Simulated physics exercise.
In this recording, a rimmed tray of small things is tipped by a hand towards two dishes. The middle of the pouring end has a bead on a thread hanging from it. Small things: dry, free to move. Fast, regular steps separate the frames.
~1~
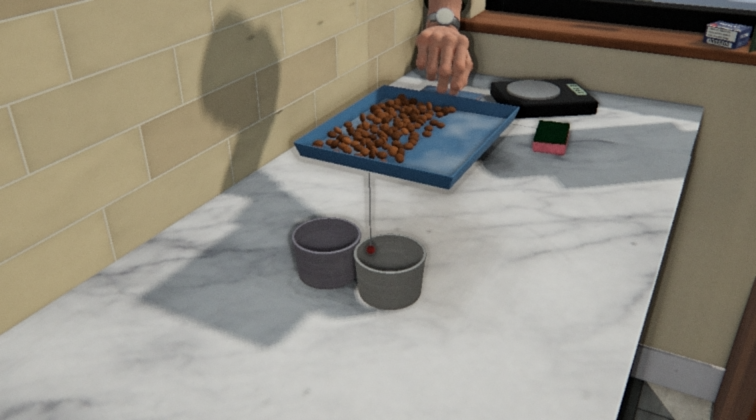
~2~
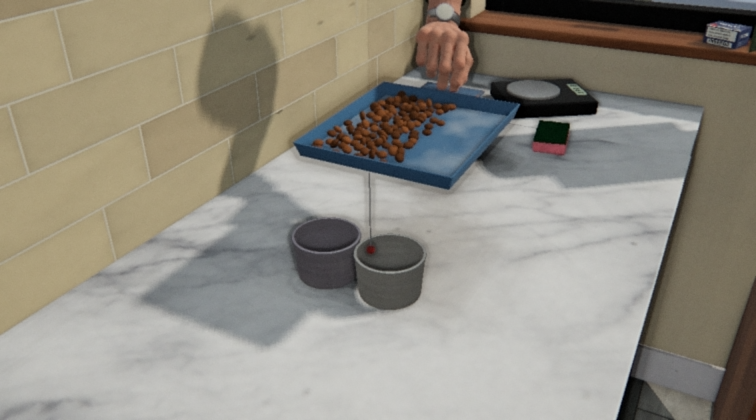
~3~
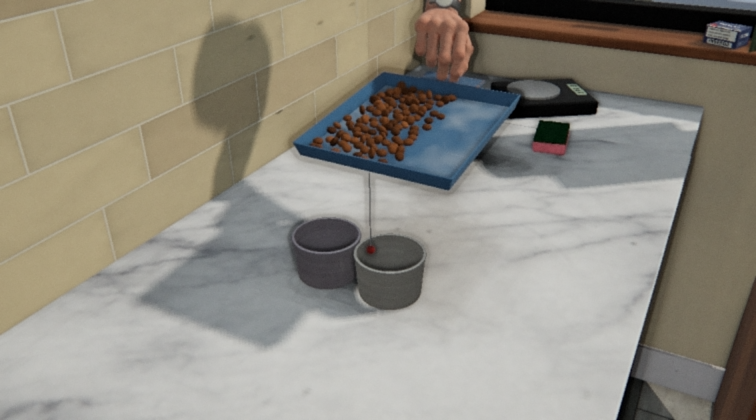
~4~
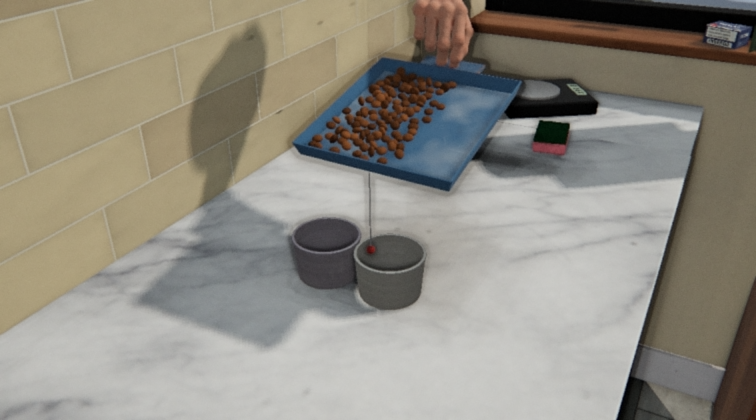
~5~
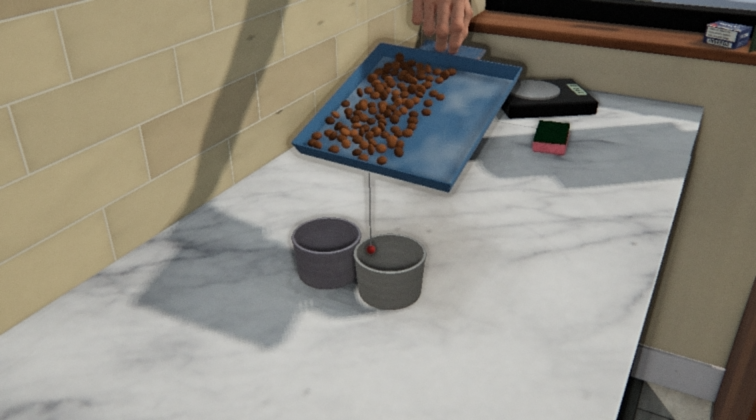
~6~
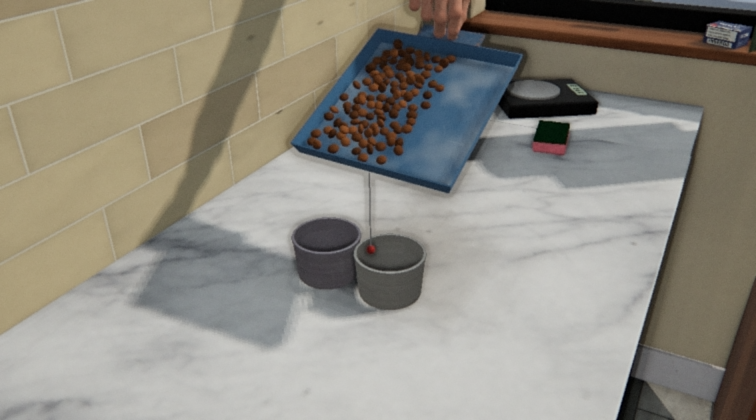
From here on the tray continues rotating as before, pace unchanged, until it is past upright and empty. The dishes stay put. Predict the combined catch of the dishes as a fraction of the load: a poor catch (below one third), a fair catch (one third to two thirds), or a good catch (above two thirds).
The amount caught will stay below one third of the load.
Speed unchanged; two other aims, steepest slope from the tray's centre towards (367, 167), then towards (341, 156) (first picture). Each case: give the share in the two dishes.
The share is 0 per cent in the first and 50 per cent in the second.
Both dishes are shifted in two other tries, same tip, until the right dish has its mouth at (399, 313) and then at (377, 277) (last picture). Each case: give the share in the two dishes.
In the first position around 60 percent, in the second around 50 percent.
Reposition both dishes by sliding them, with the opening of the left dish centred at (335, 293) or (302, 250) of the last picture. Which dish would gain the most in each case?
Try one: The dish on the left-hand side; try two: The dish on the right-hand side.
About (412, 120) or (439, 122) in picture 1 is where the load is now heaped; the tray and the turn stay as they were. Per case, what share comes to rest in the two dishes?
It's 0 percent the first time and 0 percent the second.
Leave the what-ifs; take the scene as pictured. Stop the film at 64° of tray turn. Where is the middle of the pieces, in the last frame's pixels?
Near (364, 151).
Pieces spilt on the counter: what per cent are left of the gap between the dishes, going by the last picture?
Near 50 in a hundred.
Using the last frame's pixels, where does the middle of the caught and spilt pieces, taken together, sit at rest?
I'd put the middle somewhere around (370, 336).
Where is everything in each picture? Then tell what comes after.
Corners of the pouring end at (300, 142) and (449, 174), level; middle of the load at (384, 127), bits of dog kibble; left dish at (309, 266); right dish at (374, 286); bead on its thread at (371, 250), in the first picture.
Corners of the pouring end at (300, 141) and (449, 174), level; middle of the load at (384, 125), in the second picture.
Corners of the pouring end at (299, 141) and (449, 176), tipped barely, lowest at the right corner; middle of the load at (384, 120), in the third picture.
Corners of the pouring end at (298, 141) and (449, 178), tipped a little, lowest at the right corner; middle of the load at (383, 113), in the fourth picture.
Corners of the pouring end at (297, 141) and (448, 180), tipped clearly, lowest at the right corner; middle of the load at (382, 105), in the fifth picture.
Corners of the pouring end at (297, 141) and (448, 182), tipped clearly, lowest at the right corner; middle of the load at (381, 98); left dish at (309, 266); right dish at (374, 286), in the sixth picture.
Soon, tray tipped steeply; nearly all on the tray; a stray few in the air.
A while on, tray tipped past a quarter turn; about a quarter on the tray; about two thirds outside both; a small part in the air.
Towards the end, tray tipped past a quarter turn; all outside both.
Finally, tray tipped past a quarter turn; none in the right dish; none in the left dish; all outside both.
